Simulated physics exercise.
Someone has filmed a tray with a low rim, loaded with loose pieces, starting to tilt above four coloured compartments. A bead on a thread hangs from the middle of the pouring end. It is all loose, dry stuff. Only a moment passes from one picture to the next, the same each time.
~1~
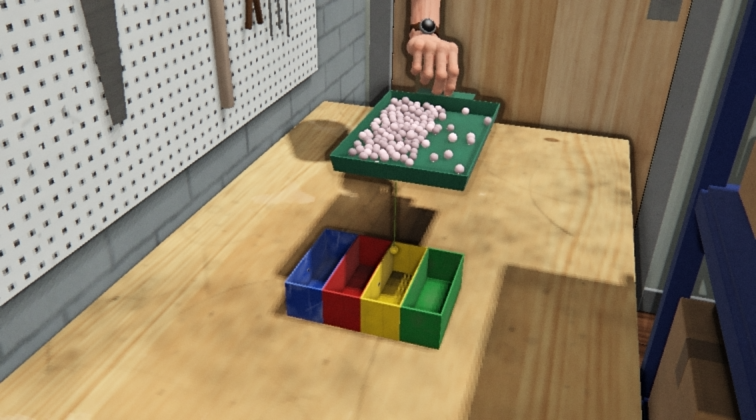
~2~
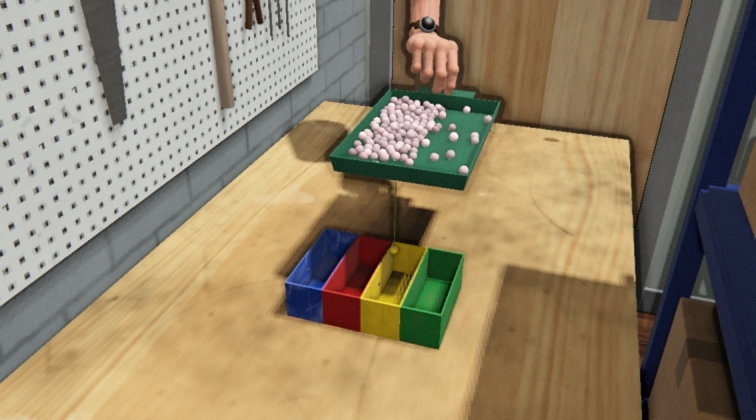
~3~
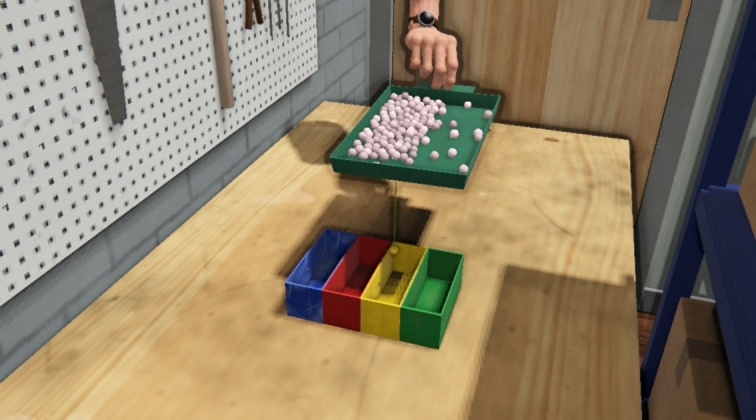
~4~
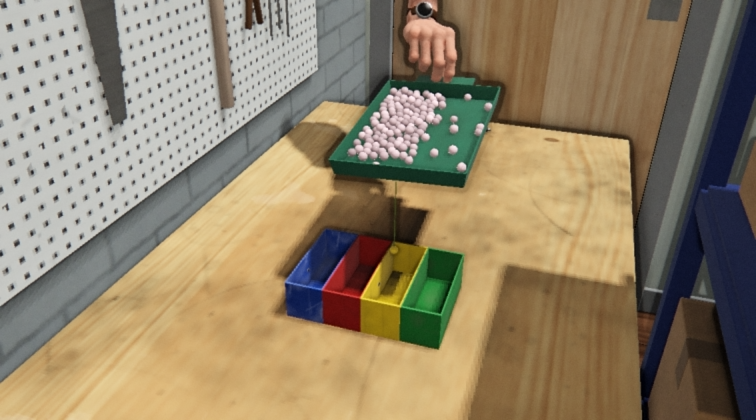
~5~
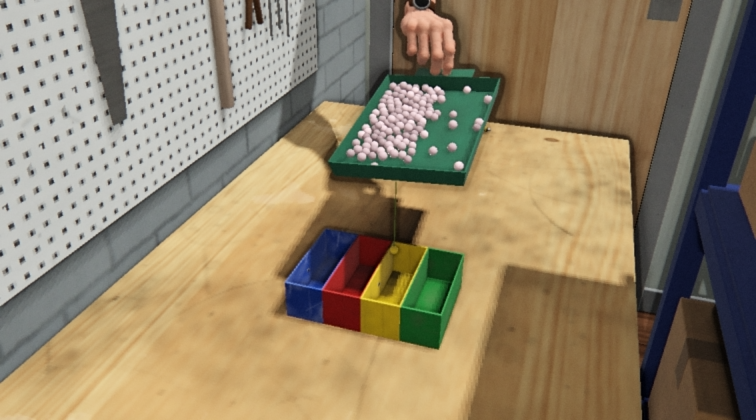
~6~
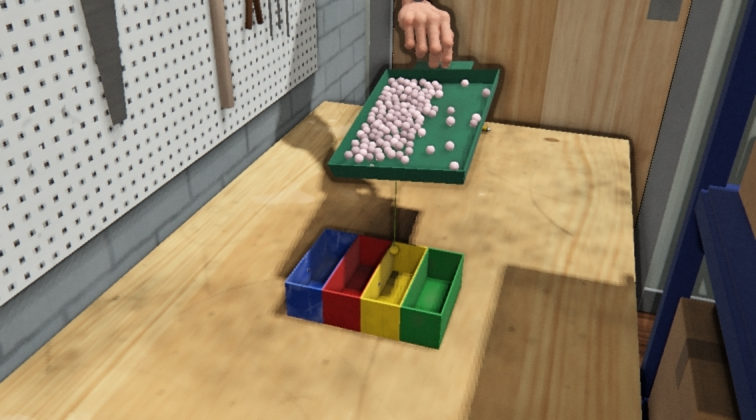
A hand slowly raising the back of a green tray of pale pink beads above blue, red, yellow and green compartments.
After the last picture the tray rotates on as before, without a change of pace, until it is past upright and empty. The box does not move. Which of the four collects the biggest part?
Most goes to the blue cell.
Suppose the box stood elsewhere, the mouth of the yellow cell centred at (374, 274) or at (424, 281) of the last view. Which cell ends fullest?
In turn: Red; the blue cell.
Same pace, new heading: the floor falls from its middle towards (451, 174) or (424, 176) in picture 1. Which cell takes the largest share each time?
The first try: Green. The second: Green.
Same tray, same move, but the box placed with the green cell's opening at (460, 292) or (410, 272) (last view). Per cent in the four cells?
About 30 and 100 per cent.
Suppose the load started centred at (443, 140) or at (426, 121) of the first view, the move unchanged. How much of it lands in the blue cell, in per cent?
First some 80, then 70 per cent.
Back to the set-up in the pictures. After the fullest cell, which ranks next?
Next in line is the red one.
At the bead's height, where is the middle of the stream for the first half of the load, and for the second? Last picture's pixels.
The first part at (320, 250); the rest at (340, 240).
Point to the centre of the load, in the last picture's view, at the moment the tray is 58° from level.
Roughly at (361, 138).
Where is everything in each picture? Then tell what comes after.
Corners of the pouring end near (334, 155) and (465, 174), level; middle of the load near (401, 128), sugar pearls; bead on its thread near (394, 250); blue cell near (304, 299); red cell near (342, 308); yellow cell near (380, 316); green cell near (420, 325), in the first frame.
Corners of the pouring end near (334, 155) and (465, 174), level; middle of the load near (401, 127), in the second frame.
Corners of the pouring end near (333, 156) and (464, 173), tipped barely, lowest at the left corner; middle of the load near (401, 125), only a few on the move, in the third frame.
Corners of the pouring end near (333, 158) and (464, 172), tipped a little, lowest at the left corner; middle of the load near (401, 122), a little on the move, in the fourth frame.
Corners of the pouring end near (332, 160) and (463, 170), tipped a little, lowest at the left corner; middle of the load near (399, 118), a little on the move, in the fifth frame.
Corners of the pouring end near (332, 162) and (462, 169), tipped a little, lowest at the left corner; middle of the load near (397, 116), near a third on the move; blue cell near (304, 299); red cell near (342, 308); yellow cell near (380, 316); green cell near (420, 325), in the sixth frame.
Shortly afterwards, tray tipped steeply; all but a few on the tray; only a few in the blue cell; only a few falling or outside the box.
Next, tray tipped right over; a little on the tray; near two thirds in the blue cell; a little in the red cell; only a few in the yellow cell; near a quarter falling or outside the box.
Some moments later, tray tipped past a quarter turn; the bulk in the blue cell; a little in the red cell; only a few in the yellow cell; a little falling or outside the box.
In the end, tray tipped past a quarter turn; the bulk in the blue cell; a little in the red cell; only a few in the yellow cell; none at all in the green cell; a little outside the box.
